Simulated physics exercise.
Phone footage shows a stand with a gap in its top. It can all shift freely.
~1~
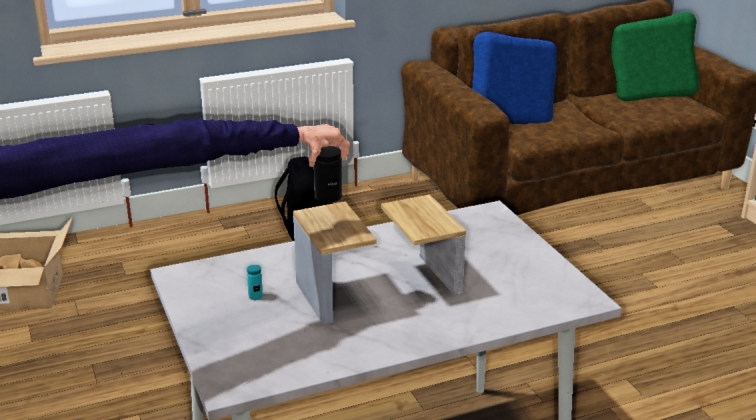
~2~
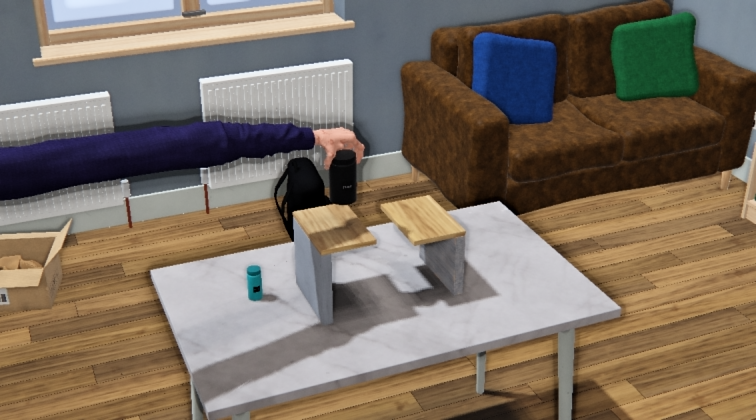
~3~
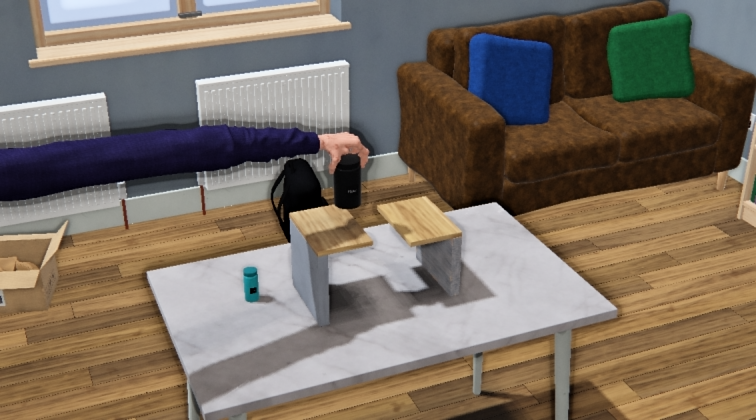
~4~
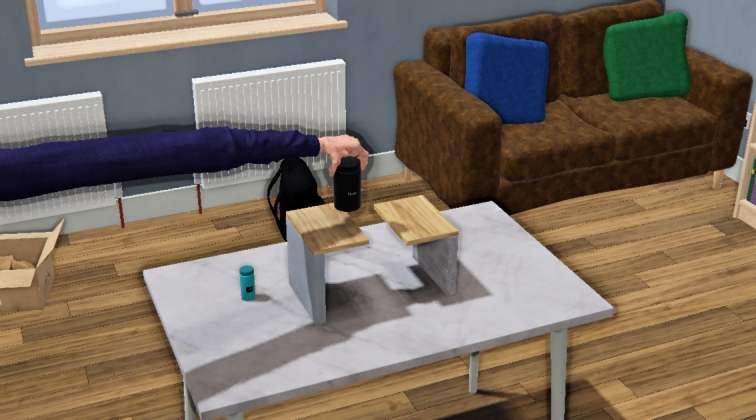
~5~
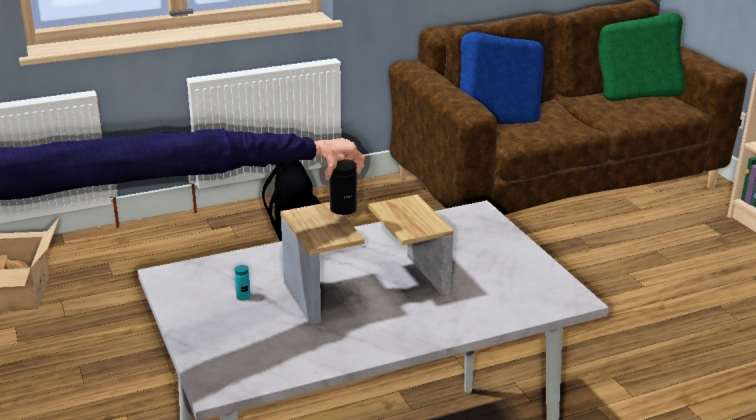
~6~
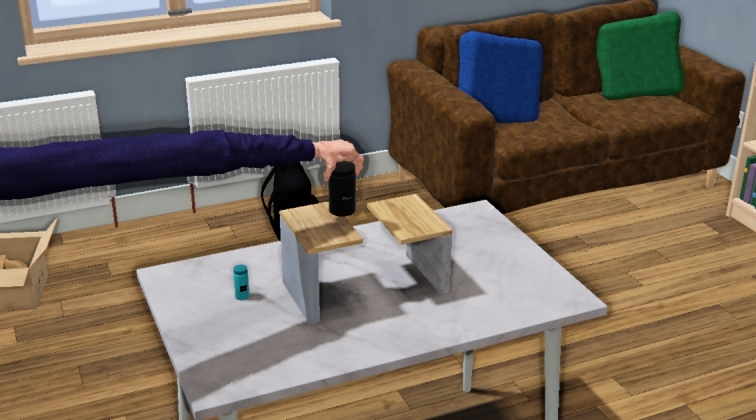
At first, a hand reaching in from the left holds a black jar above a marble-topped table, where a turquoise shaker stands beside a gapped wooden-topped stand. The arm moves the jar a little right, then lowers it slightly as the view drifts, and finally holds it still over the gap.
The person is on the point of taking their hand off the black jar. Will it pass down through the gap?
No, it stays on top.
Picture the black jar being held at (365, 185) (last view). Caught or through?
In that case it slips past.
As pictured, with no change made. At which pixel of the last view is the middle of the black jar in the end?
It ends up near (342, 198).
Then, 0.20 s later than the last frame, black jar moved a little near (342, 198).
Then, 0.30 s later than the last frame, black jar resting near (342, 198).
When it is over, both as before. End places, in pixels of the last picture, black jar near (342, 198). The jar is caught.
